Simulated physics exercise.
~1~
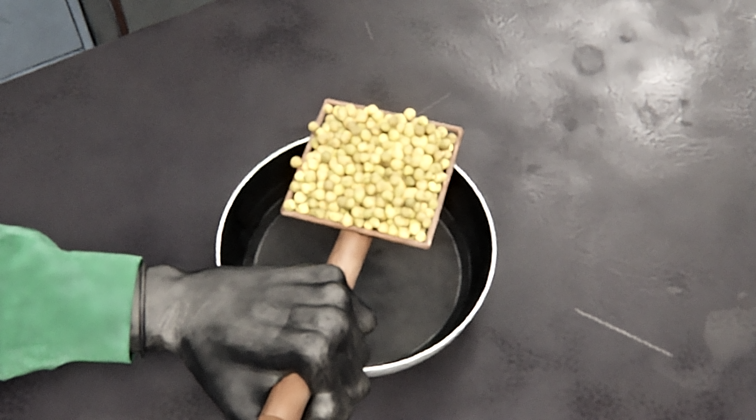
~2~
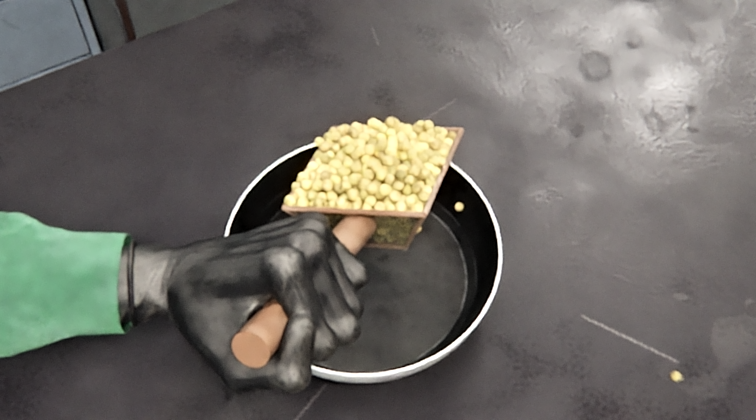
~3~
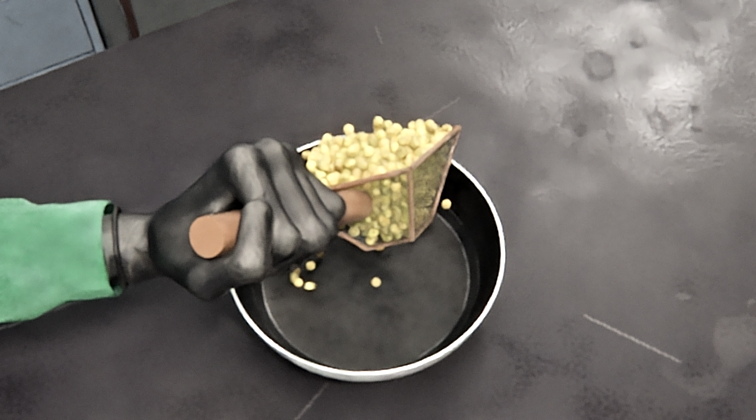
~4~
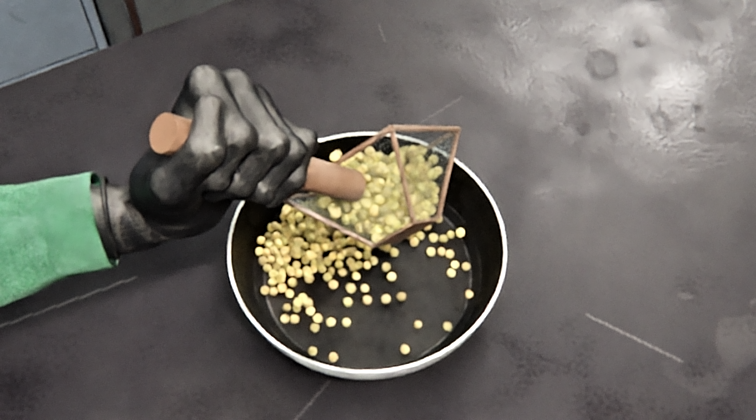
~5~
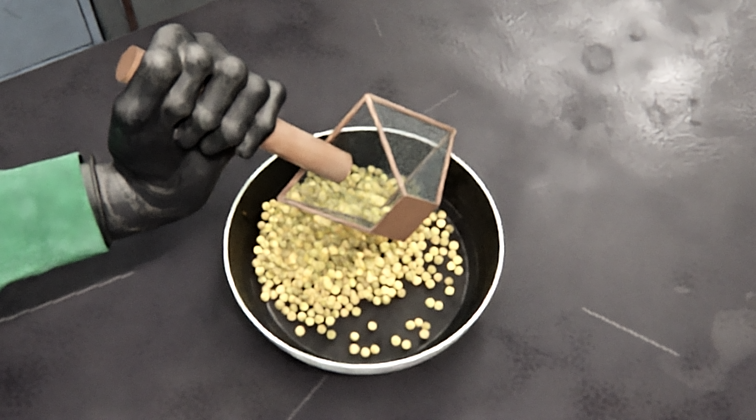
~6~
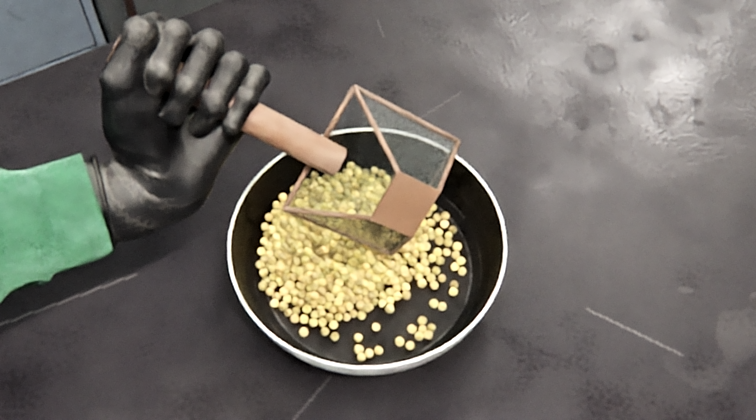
The footage shows a black-gloved hand in a green sleeve holding a wooden-handled scoop heaped with soya beans above a dark, white-rimmed pan, then steadily tipping it so the beans spill down, ending with the scoop steeply tilted over a large pile spread across the pan.
